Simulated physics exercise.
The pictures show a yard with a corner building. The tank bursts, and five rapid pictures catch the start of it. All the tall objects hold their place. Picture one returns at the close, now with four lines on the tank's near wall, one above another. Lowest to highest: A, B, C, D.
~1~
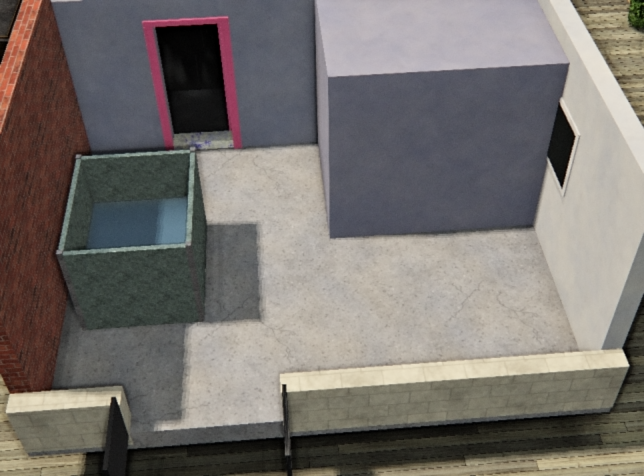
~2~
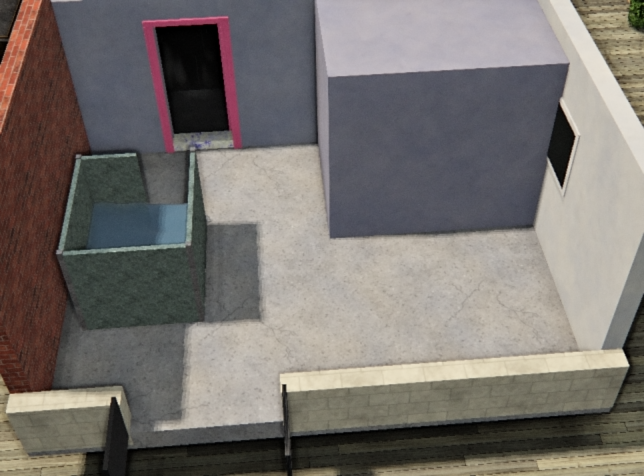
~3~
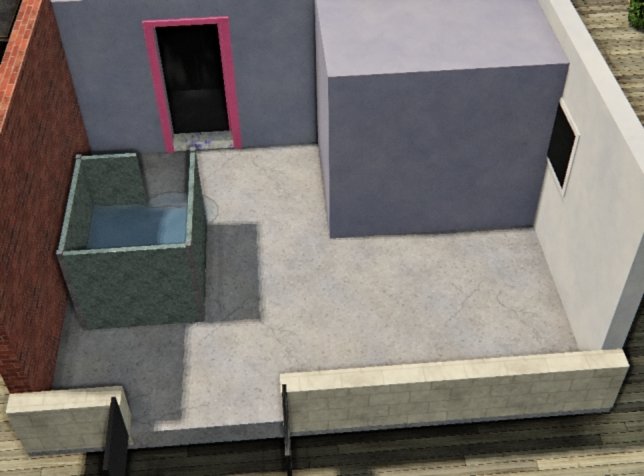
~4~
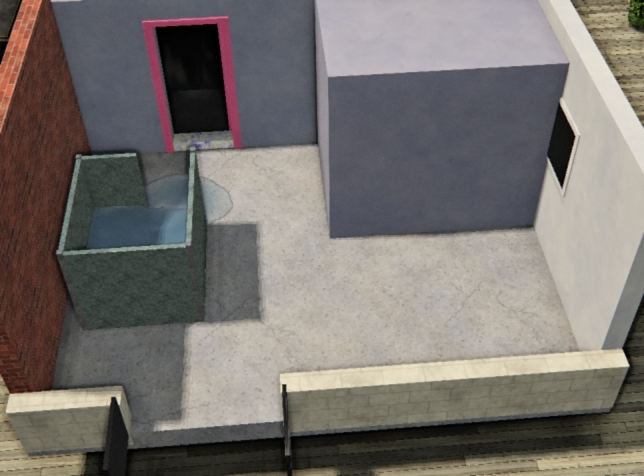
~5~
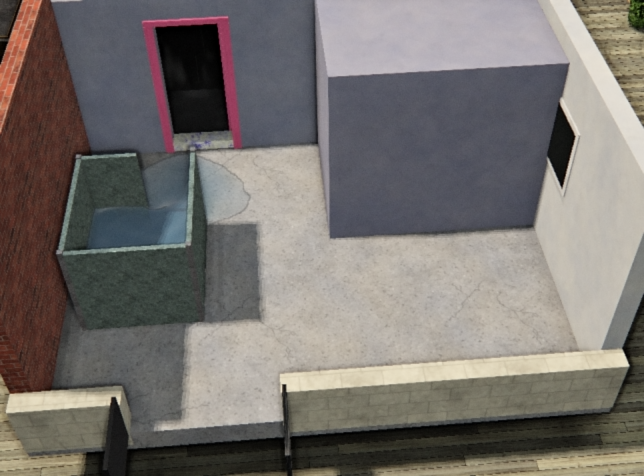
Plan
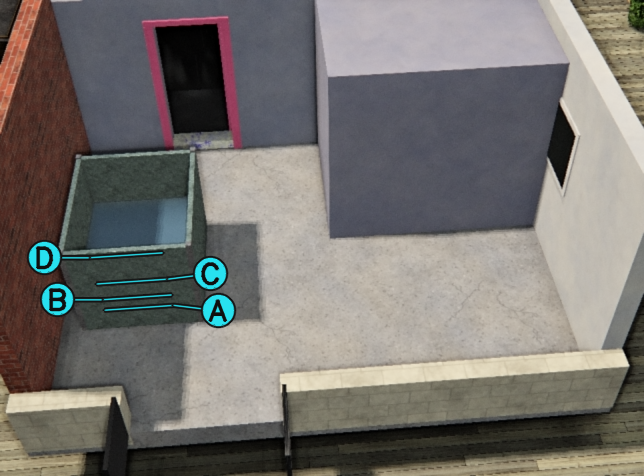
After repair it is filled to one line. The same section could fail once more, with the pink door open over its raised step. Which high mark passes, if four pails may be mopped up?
Take A.
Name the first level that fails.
The answer is B.
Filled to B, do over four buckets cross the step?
Yes, that goes wrong.
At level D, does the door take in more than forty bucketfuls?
Yes, it does.
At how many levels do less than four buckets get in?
One.
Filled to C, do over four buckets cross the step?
Yes, that goes wrong.
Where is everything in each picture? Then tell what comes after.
Water in the tank at rest, its middle at (141, 242); foot of the pink doorway at (204, 149); open gate at (201, 377).
Water covers 1 % of the ground, its front hidden from here.
Water covers 3 % of the ground and shows as far out as (208, 202).
Water covers 5 % of the ground, its front hidden from here.
Water covers 10 % of the ground and shows as far out as (209, 166).
On the marked copy, A at (139, 307); B at (136, 297); C at (132, 281); D at (125, 255); from the bottom up A, B, C, D.
With A, a bucket or two gets in.
With B, about 9 bucketfuls get in.
With C, dozens of bucketfuls pour in.
With D, dozens of bucketfuls pour in.
